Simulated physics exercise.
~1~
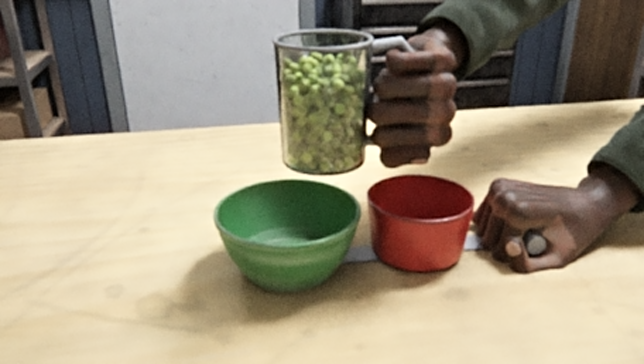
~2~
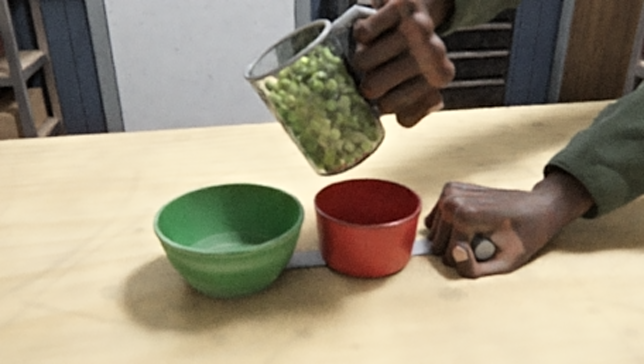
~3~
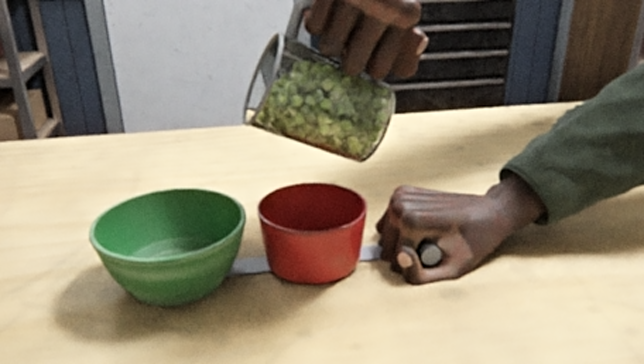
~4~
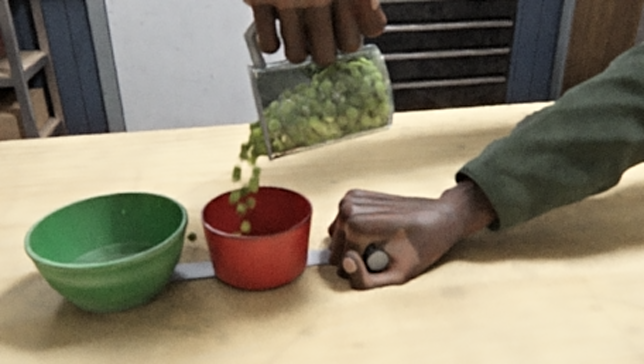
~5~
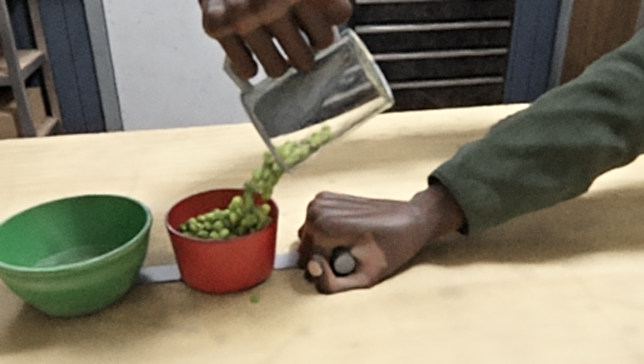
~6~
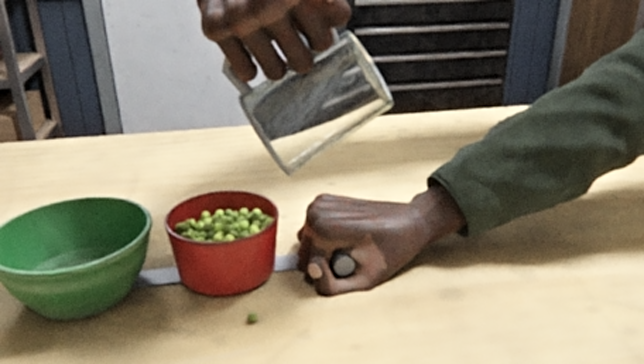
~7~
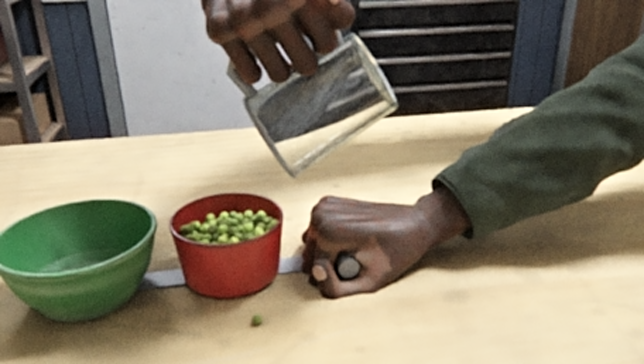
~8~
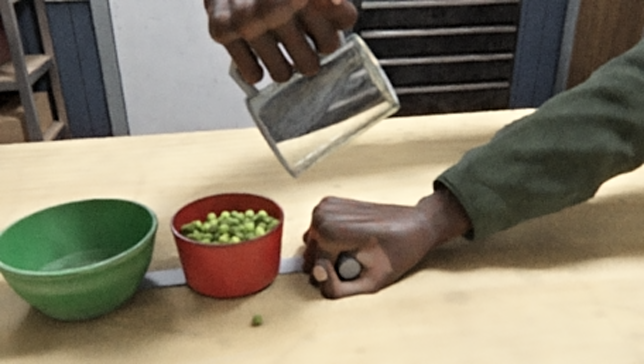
A hand tips green peas from a cup into a red dish being drawn left.
